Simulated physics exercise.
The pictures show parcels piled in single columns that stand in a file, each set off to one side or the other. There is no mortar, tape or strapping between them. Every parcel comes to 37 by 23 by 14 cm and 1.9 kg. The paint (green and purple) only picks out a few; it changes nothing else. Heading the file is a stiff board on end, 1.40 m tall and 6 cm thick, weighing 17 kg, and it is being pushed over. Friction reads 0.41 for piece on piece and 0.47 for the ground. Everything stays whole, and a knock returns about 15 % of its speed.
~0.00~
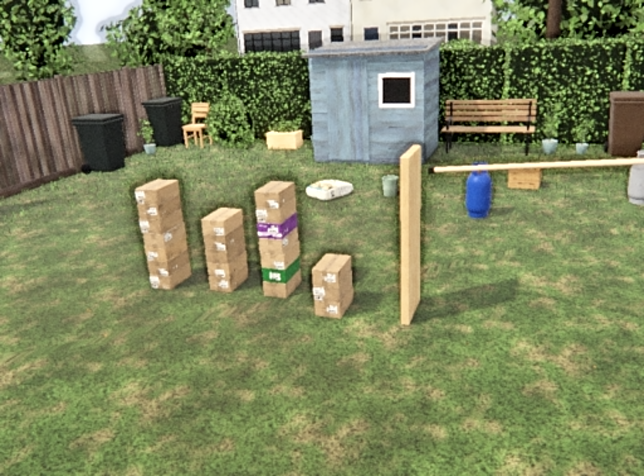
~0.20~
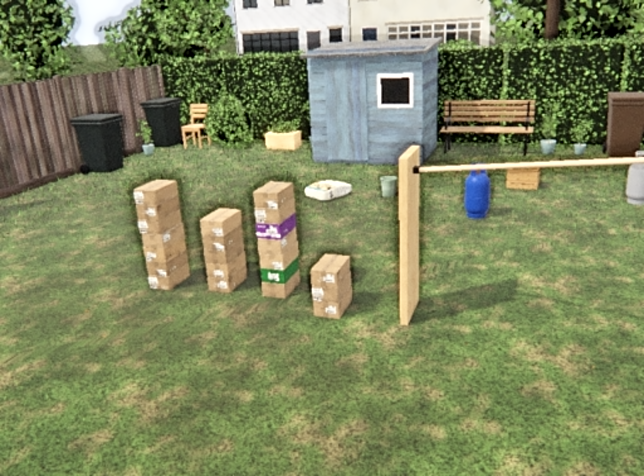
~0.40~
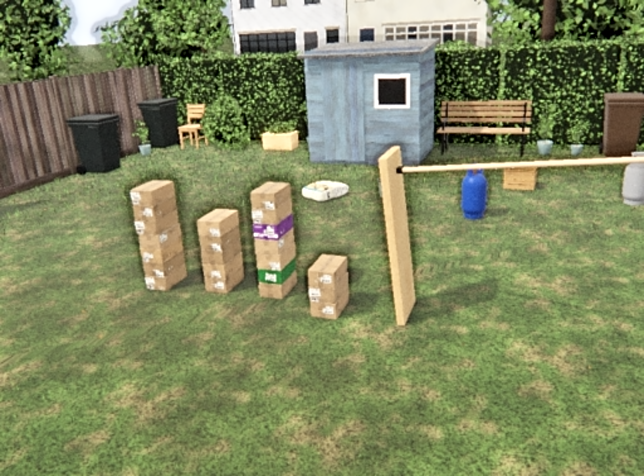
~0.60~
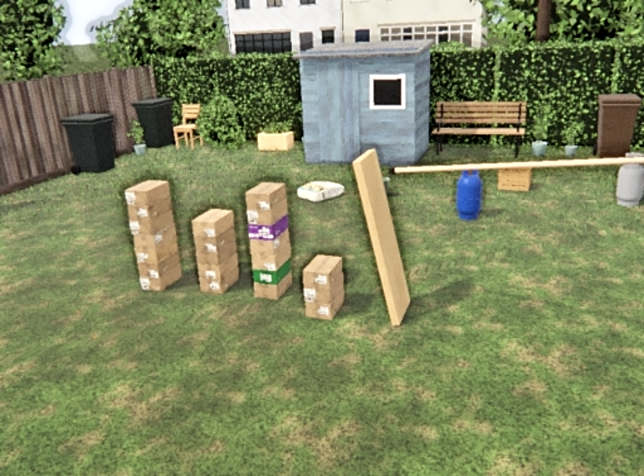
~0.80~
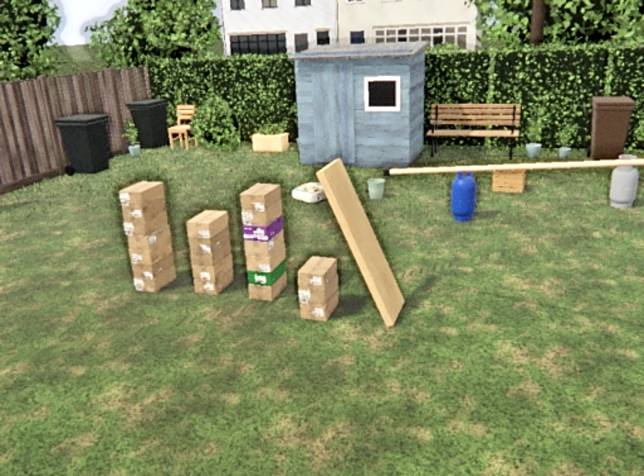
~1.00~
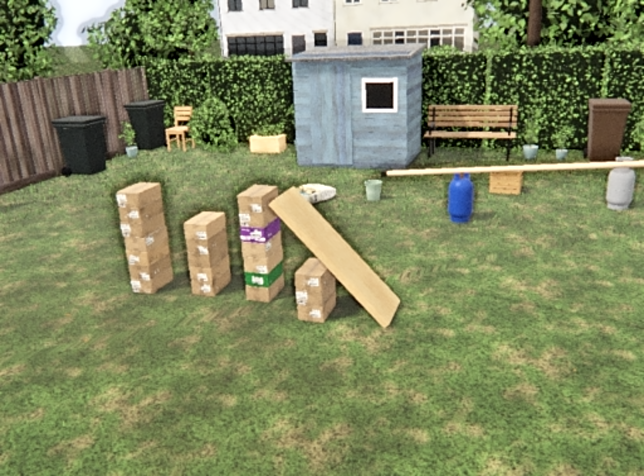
In a fenced garden with a blue shed, a long pole slid in from the right and pushed an upright wooden board, which tipped left and leaned steeply over toward the stacked boxes.
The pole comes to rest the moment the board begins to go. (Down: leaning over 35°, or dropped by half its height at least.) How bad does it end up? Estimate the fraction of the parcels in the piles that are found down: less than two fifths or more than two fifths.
I would say less than two fifths.
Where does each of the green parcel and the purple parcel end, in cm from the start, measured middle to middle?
Net displacement (cm): Green = 0; purple = 0.
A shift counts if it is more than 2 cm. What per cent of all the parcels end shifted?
It works out to 20 percent.
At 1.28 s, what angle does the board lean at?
It's tipped some 60 degrees away from upright by then.
After 1.28 s, board 60° from upright; none of the 22 parcels down, 6 disturbed; purple parcel shifted 34 mm.
After 2.54 s, board 63° from upright; 1 of the 22 parcels down; purple parcel shifted 19 mm.
At rest (3.2 s), board 63° from upright; 1 of the 22 parcels down; purple parcel shifted 25 mm; green parcel unmoved. That is 5 per cent. As the last picture would show them, middles, purple parcel near (259, 228), green parcel near (264, 272).
